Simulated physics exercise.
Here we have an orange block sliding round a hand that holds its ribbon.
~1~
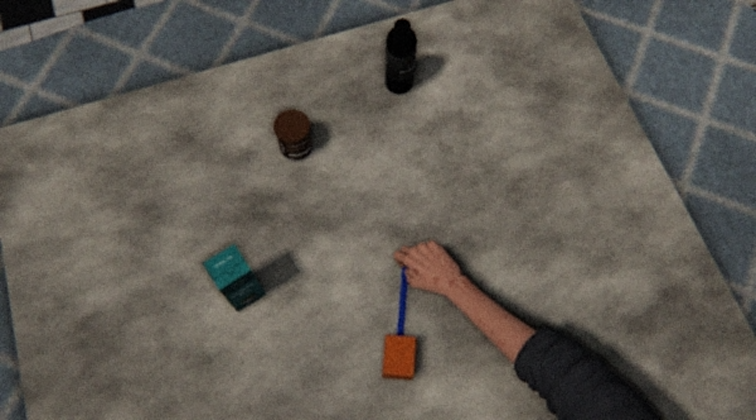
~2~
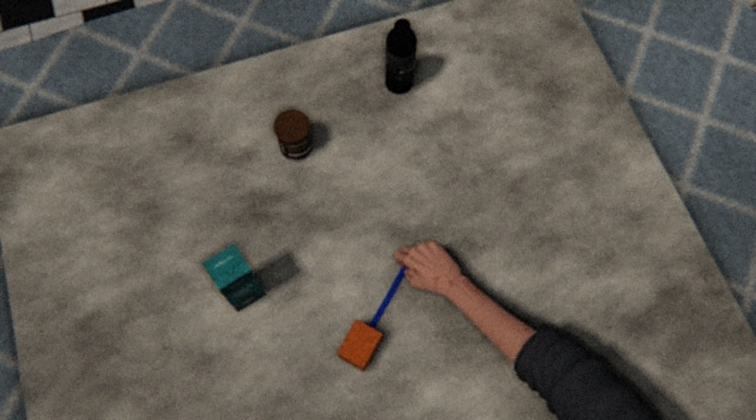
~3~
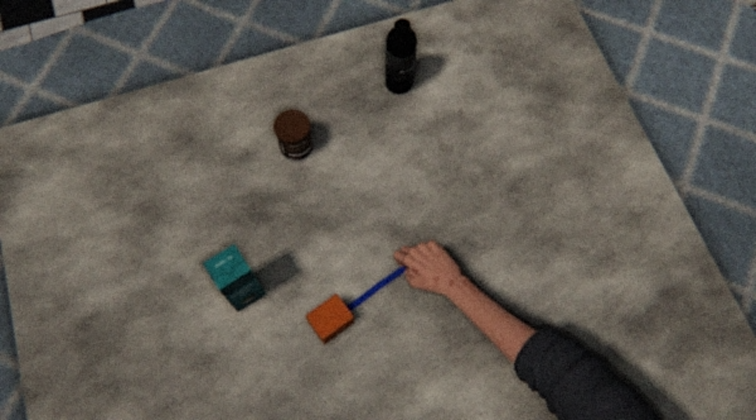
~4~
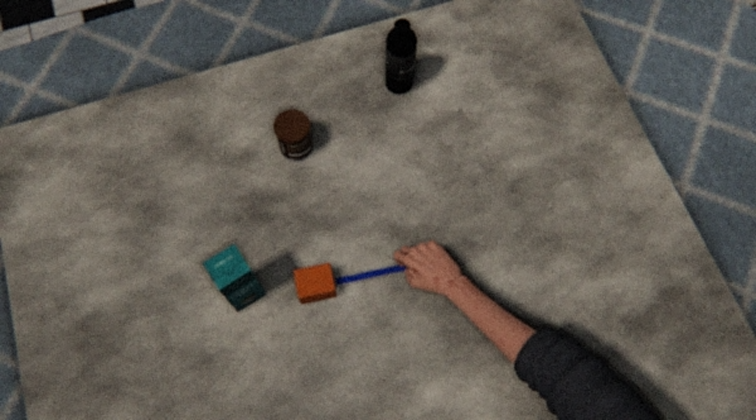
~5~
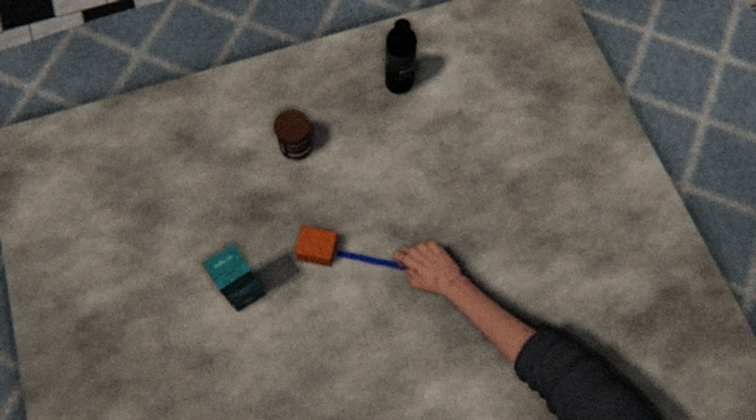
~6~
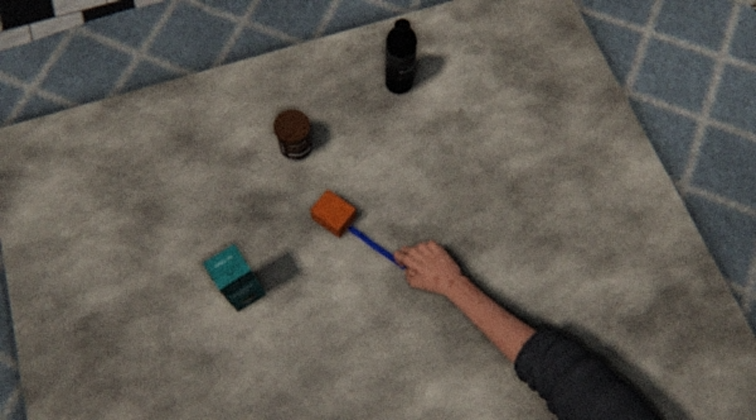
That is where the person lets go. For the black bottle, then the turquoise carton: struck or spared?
As it turns out, the black bottle stays untouched. The turquoise carton remains clear.
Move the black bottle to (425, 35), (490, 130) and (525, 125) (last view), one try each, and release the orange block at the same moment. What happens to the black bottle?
At the first it escapes; at the second it is spared; at the third it remains clear.
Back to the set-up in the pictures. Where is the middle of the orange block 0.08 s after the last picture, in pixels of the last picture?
At about (384, 167).
Then, 0.08 s after the last picture, block near (385, 167).
Then, 0.20 s after the last picture, block near (442, 115).
At rest, block near (503, 61). The black bottle remains clear and the turquoise carton escapes it.
